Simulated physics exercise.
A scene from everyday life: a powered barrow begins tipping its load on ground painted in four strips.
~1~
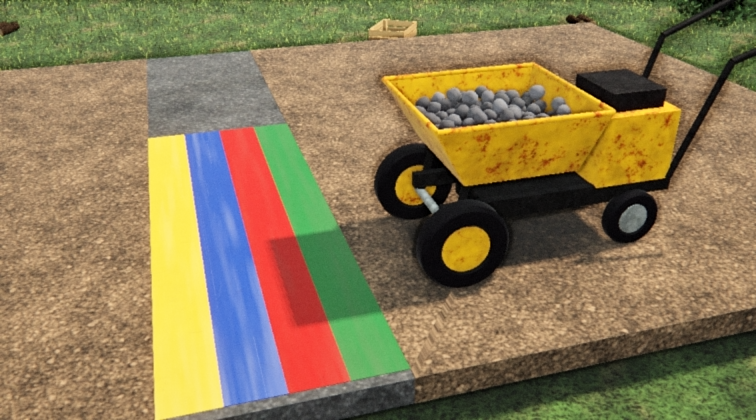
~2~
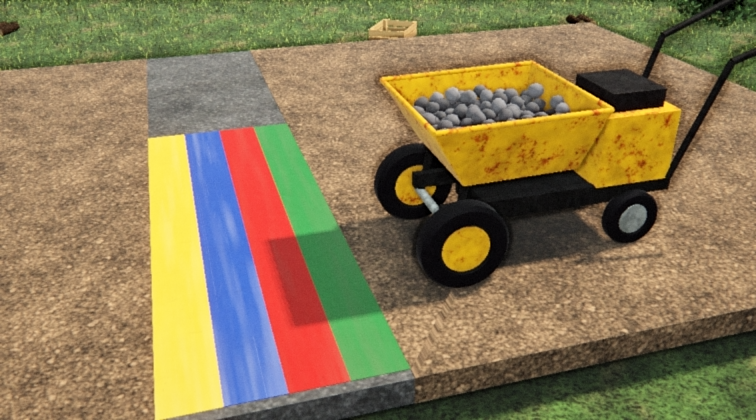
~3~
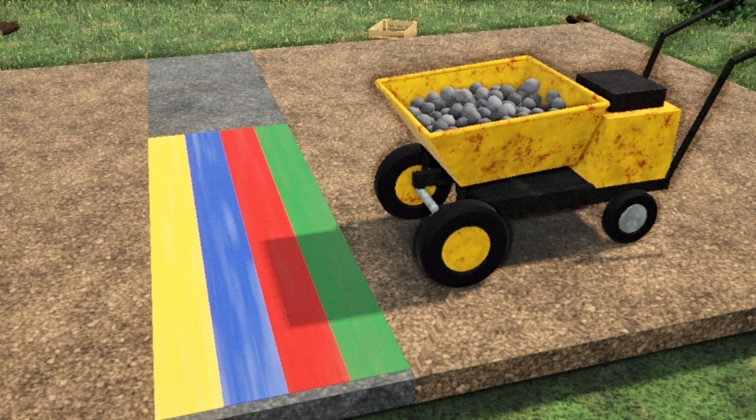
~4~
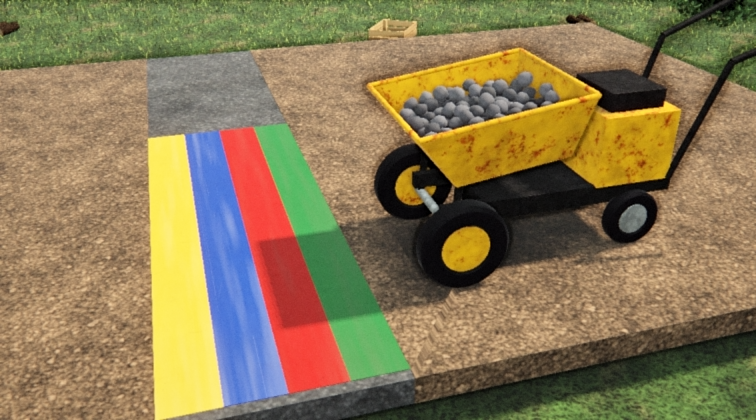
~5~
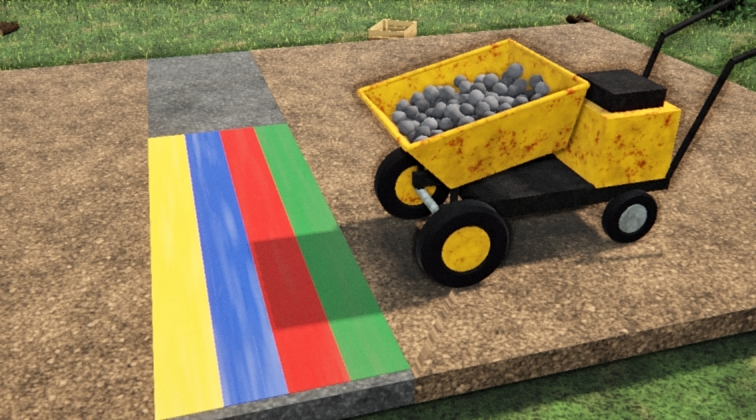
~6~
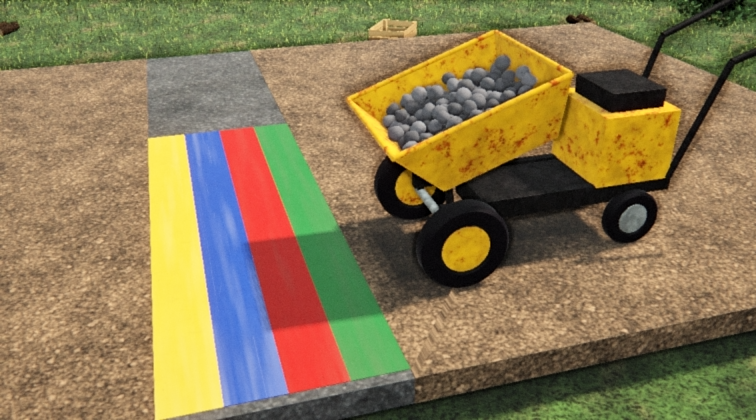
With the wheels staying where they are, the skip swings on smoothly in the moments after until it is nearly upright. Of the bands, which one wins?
The red band wins.
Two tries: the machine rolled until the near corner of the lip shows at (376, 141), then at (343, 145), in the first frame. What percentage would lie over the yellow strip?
The first position yields around 30 per cent; the second yields around 40 per cent.
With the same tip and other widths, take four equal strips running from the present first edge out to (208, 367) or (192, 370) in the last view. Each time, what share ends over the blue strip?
I get 20 % for the first one and 30 % for the second.
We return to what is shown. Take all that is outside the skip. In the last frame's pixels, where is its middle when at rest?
The centre comes to rest close to (268, 269).
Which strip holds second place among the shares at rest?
Ranked second: Blue.
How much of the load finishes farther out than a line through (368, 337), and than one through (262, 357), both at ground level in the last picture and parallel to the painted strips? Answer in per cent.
That's 90 per cent for the first and 30 per cent for the second.
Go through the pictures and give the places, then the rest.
Lip of the skip (437, 133), level; top of the load (489, 117), round cobbles; green strip (362, 333); red strip (306, 343); blue strip (247, 354); yellow strip (186, 366), in the first frame.
Lip of the skip (435, 134), level; top of the load (487, 116), in the second frame.
Lip of the skip (429, 137), tipped barely; top of the load (493, 105), in the third frame.
Lip of the skip (419, 142), tipped a little; top of the load (501, 105), in the fourth frame.
Lip of the skip (407, 149), tipped a little; top of the load (501, 103), in the fifth frame.
Lip of the skip (394, 158), tipped clearly; top of the load (490, 98); green strip (362, 333); red strip (306, 343); blue strip (247, 354); yellow strip (186, 366), in the sixth frame.
Just after the last frame, skip tipped steeply; every one in the skip.
A moment on, skip tipped right over; the larger part in the skip; just a few over the green strip; about a tenth over the red strip.
Further on, skip tipped right over; roughly a quarter in the skip; about a tenth over the green strip; roughly a third over the red strip; roughly a quarter over the blue strip; about a tenth over the yellow strip; just a few off the paint.
When it is over, skip tipped right over; about a tenth in the skip; about a tenth over the green strip; roughly a third over the red strip; roughly a quarter over the blue strip; about a tenth over the yellow strip; just a few off the paint.
